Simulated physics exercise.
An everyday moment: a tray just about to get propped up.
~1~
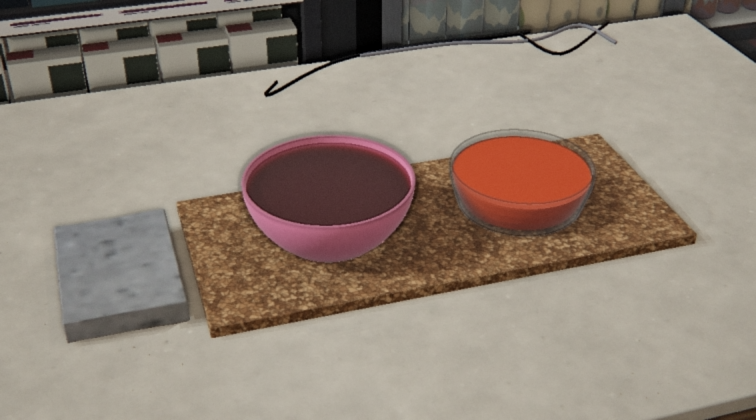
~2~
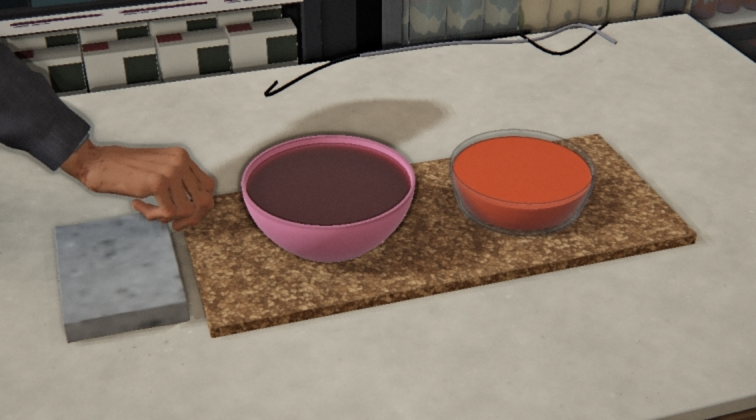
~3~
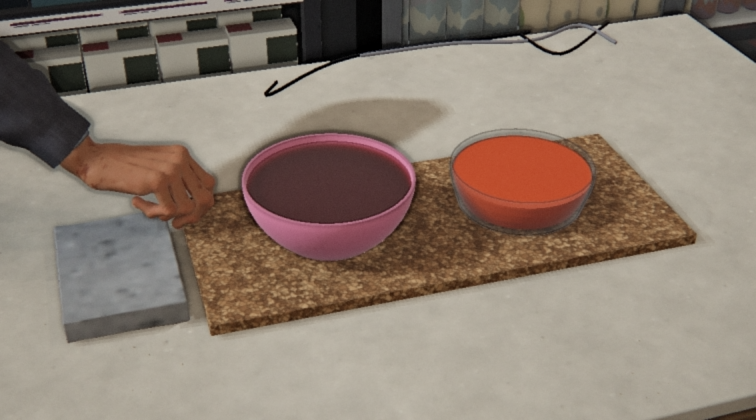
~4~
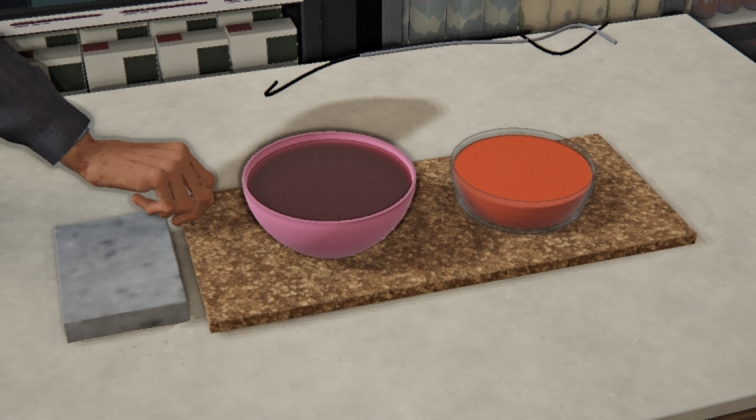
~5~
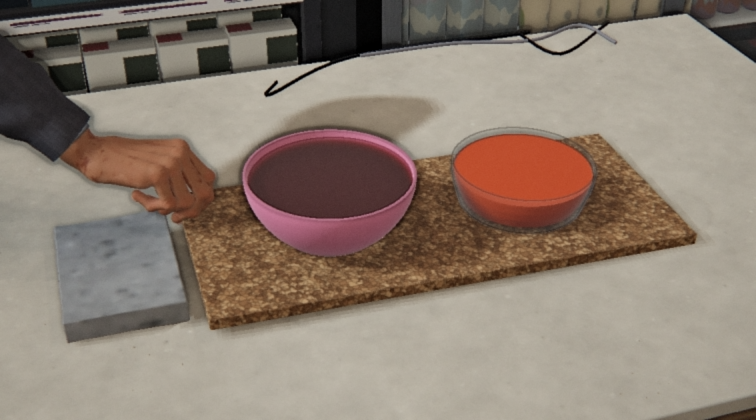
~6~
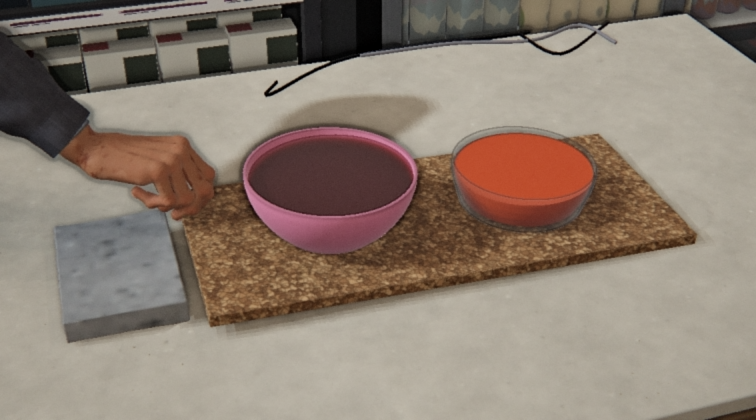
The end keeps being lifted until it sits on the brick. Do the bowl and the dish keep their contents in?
My prediction: Bowl: Does not run over; dish: Does not run over.
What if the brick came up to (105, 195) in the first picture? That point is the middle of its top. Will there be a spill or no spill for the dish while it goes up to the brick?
Splashes out.
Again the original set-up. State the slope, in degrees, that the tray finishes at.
Some 3 degrees.
Shortly, the tray slopes by about 2°; bowl, none is lost; dish, none is lost.
Then, the tray slopes by about 4°; bowl, none is lost; dish, none is lost.
At the finish, the tray slopes by about 3°, resting on the brick; bowl, none is lost; dish, none is lost.
